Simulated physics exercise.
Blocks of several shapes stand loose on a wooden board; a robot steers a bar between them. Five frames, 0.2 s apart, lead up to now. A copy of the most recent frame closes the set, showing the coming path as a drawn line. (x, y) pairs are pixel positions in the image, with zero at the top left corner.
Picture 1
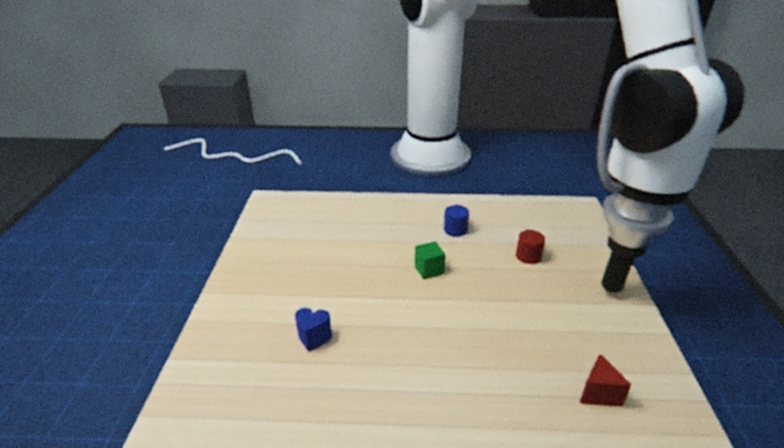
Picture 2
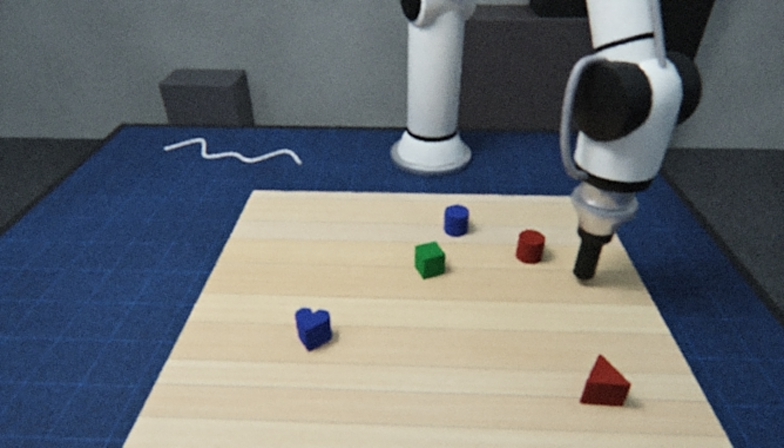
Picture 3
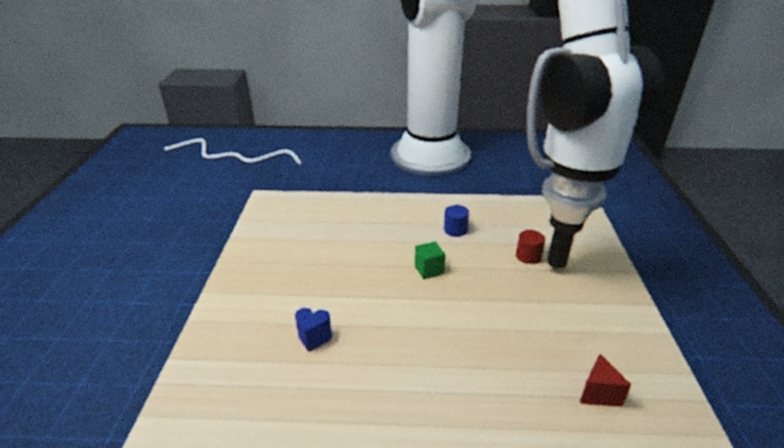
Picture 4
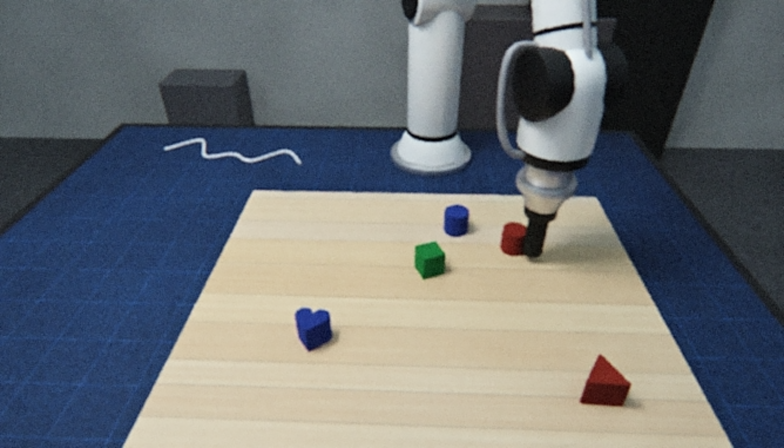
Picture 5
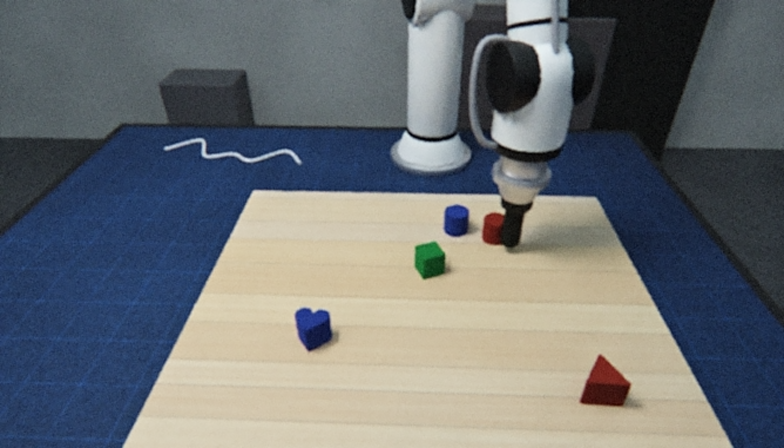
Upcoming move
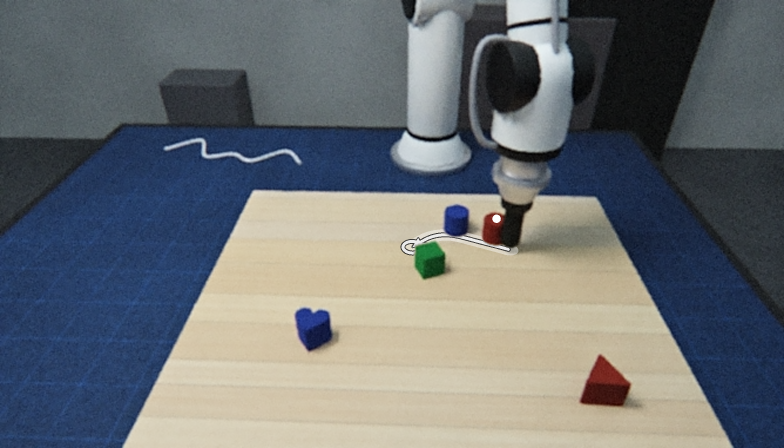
A robot arm moving its dark bar left across a wooden board, then pushing the red cylinder toward the blue cylinder.
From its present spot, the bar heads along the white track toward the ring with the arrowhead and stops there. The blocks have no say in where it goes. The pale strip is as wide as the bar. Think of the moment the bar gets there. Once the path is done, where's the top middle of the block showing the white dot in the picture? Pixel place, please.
Somewhere near (481, 209).
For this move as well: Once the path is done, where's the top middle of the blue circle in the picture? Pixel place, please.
It should be at about (440, 204).
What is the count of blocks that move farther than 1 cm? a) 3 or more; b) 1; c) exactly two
Choice c: Exactly two.
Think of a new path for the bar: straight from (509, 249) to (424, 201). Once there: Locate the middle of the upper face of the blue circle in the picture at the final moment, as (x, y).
I'd expect the centre of its top face to be at (439, 207).
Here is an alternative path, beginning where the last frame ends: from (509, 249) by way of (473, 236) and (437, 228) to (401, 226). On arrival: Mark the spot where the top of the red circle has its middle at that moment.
Top centre: (477, 205).
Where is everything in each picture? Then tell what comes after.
Tip of the bar (612, 286), middles of tops, green square piece (430, 250), blue circle (457, 211), red circle (532, 237), in the first frame.
Bar (583, 274), nothing pushed, in the second frame.
Bar (557, 262), nothing pushed, in the third frame.
Bar (532, 252), red circle (516, 229), in the fourth frame.
Bar (510, 242), green square piece (430, 250), blue circle (457, 211), red circle (497, 219), in the fifth frame.
The line goes from (509, 249) via (474, 240) and (440, 235), ending at (412, 247); the dot is on the red circle.
On the path given first. One third of the way, bar (475, 233); red circle (481, 209).
Two thirds of the way, bar (440, 228); blue circle (440, 204); red circle (481, 209).
At the end, bar (413, 240); green square piece unmoved; blue circle (440, 204); red circle (481, 209).
